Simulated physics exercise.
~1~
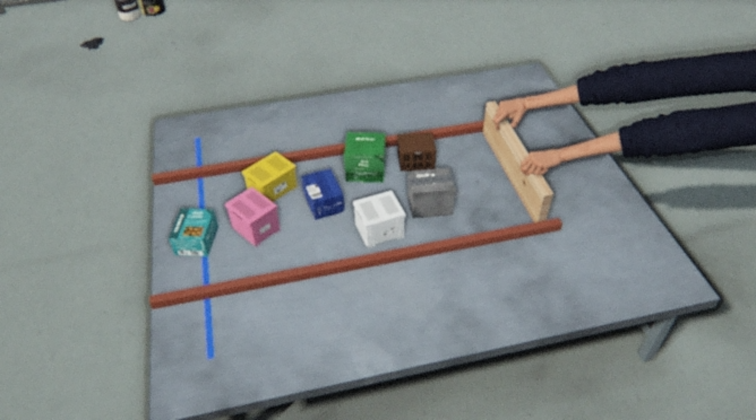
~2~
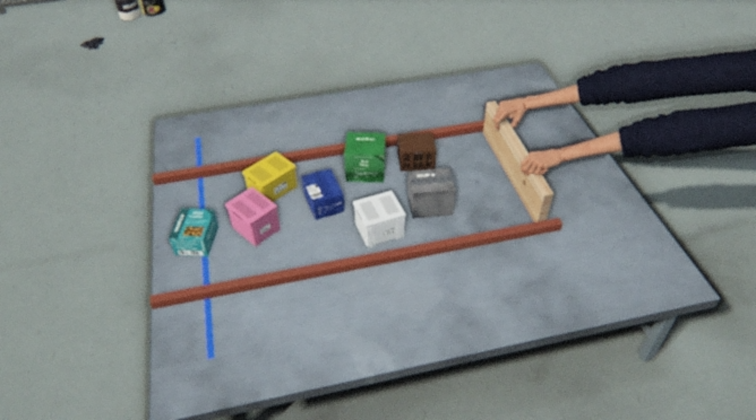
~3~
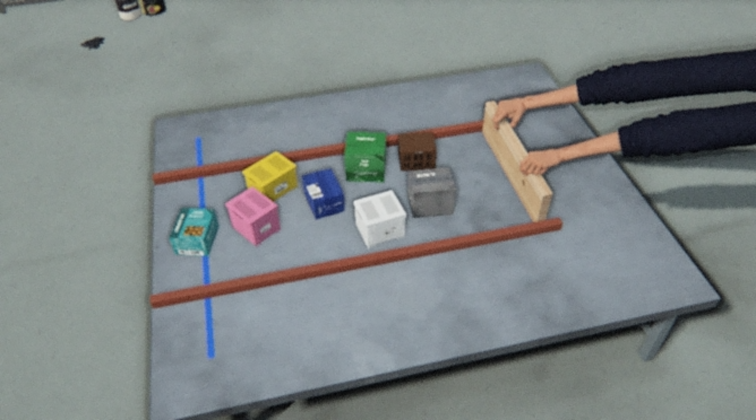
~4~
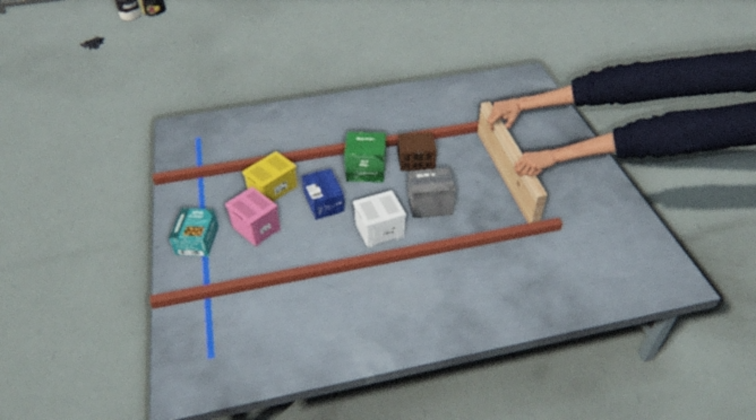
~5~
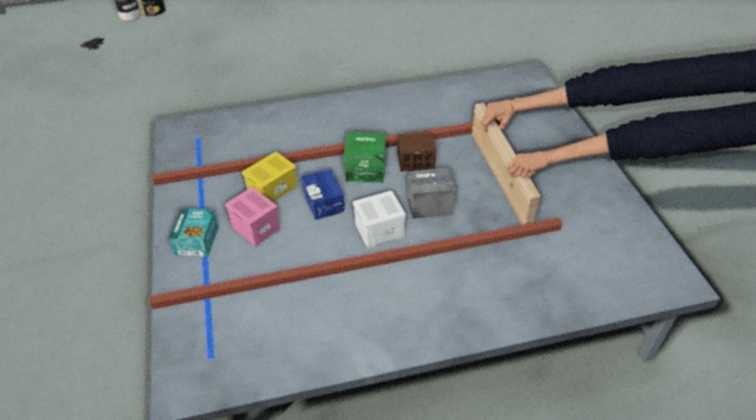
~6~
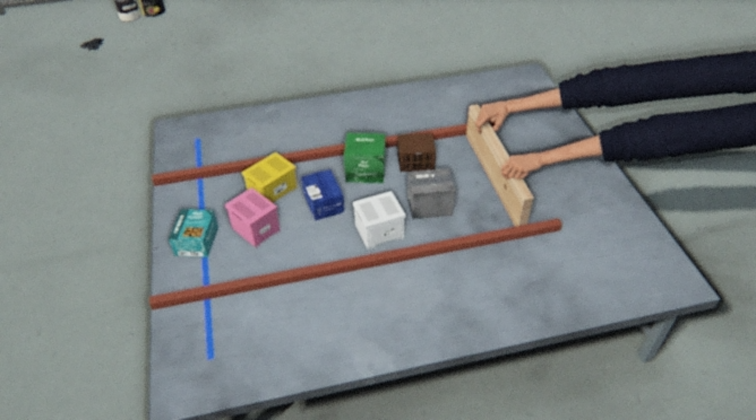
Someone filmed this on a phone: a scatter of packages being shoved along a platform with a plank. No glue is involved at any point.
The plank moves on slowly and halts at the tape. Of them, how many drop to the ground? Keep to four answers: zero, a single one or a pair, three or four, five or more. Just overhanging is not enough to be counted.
The answer is five or more.
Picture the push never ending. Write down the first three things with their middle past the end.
The yellow tote comes first, followed by the turquoise box and then the pink tote.
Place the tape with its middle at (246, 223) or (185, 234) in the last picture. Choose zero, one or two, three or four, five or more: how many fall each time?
First tape: Just one or two; second tape: At least five.
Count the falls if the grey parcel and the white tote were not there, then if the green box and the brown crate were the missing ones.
The answer is 3 and then 3.
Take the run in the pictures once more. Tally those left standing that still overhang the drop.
0 of them.
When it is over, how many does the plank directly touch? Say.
Total: 3.
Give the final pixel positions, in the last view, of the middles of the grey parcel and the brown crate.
They come to rest around (178, 235) and (180, 192).
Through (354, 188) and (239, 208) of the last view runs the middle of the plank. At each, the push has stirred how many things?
The first number is 6, the next one 8.
Soon after, none off yet; turquoise box at rest near (194, 233); pink tote at rest near (254, 218); yellow tote at rest near (271, 180).
Then, none off yet; turquoise box moved a little near (186, 232); pink tote moved about its own width near (225, 229); yellow tote moved well along near (198, 187).
By the end, the number that fall off is five or more; fallen, green box, blue parcel, yellow tote, pink tote and turquoise box.
